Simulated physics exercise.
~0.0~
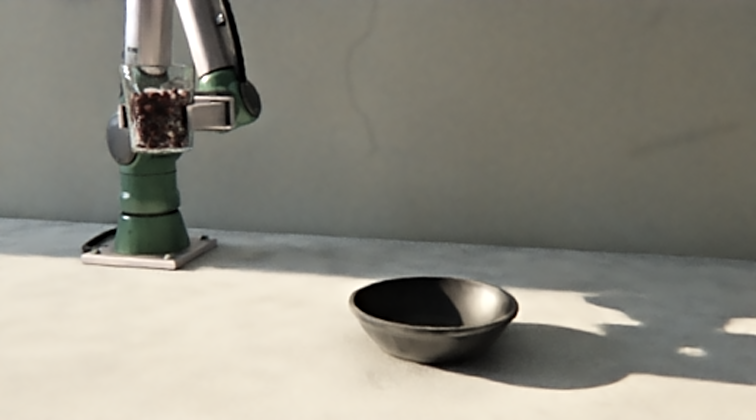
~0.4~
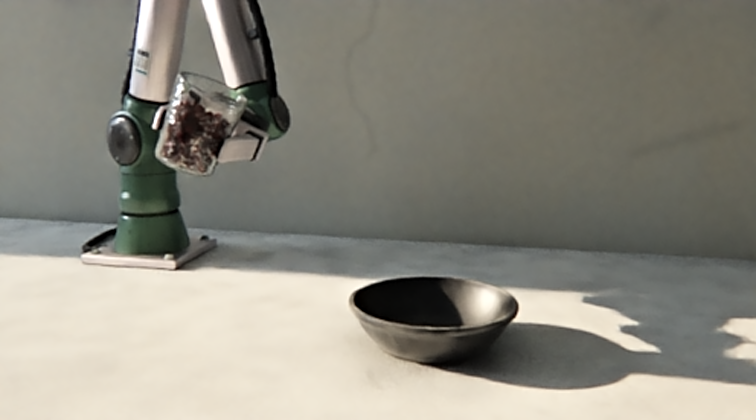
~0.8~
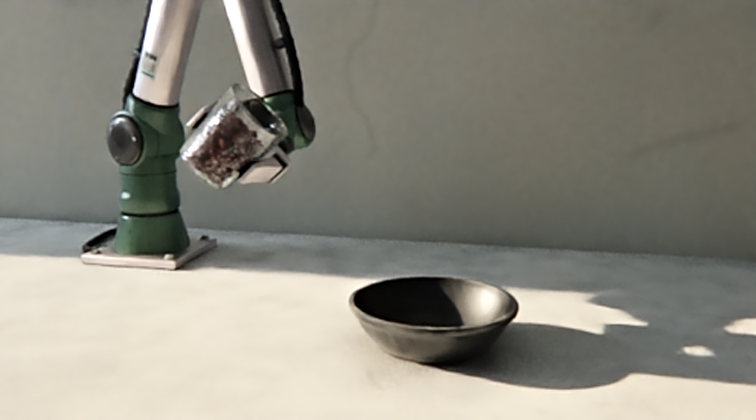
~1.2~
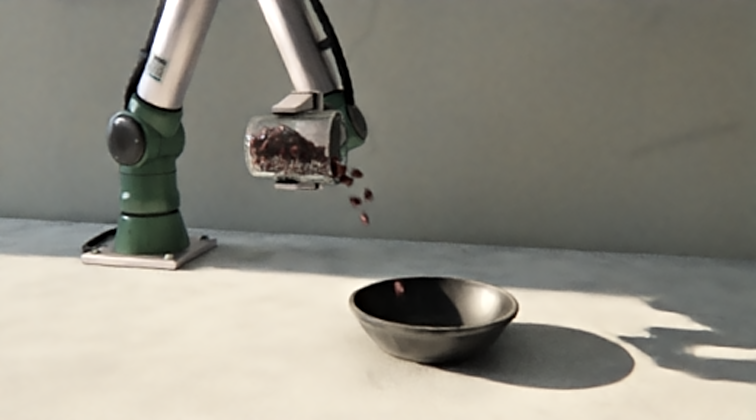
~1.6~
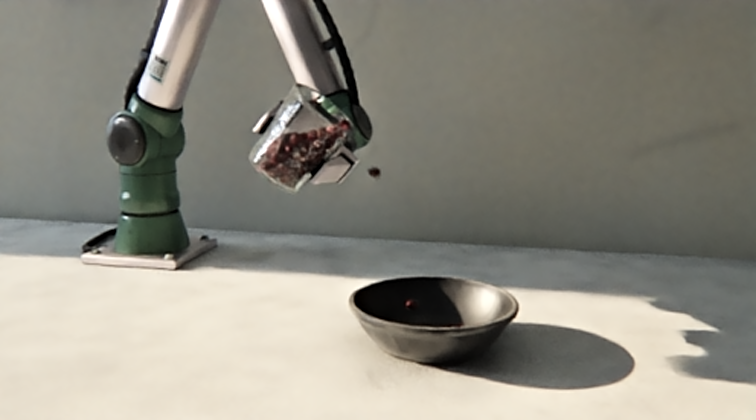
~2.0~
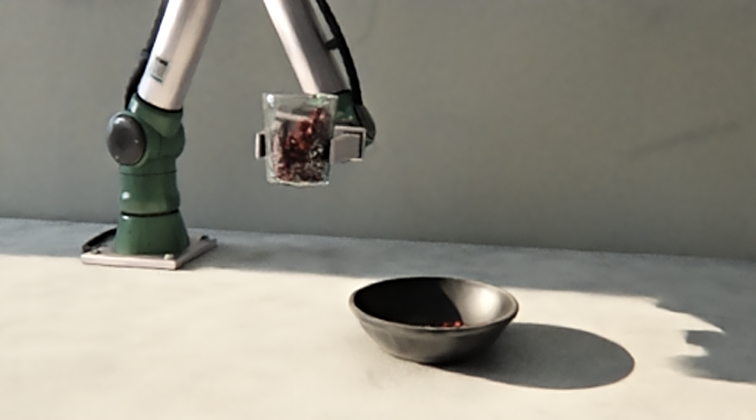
A green and silver robotic arm holds a clear cup of dark reddish beans at the left of a pale, sunlit tabletop, seen from the front and slightly above against a plain grey wall. A black bowl sits right of centre, casting a long shadow. The arm carries the cup to the right, tipping it as it goes, until it lies on its side and a few beans tumble from its mouth towards the bowl. The cup then tilts back upright, with most of the beans still inside and a small cluster resting in the bowl.
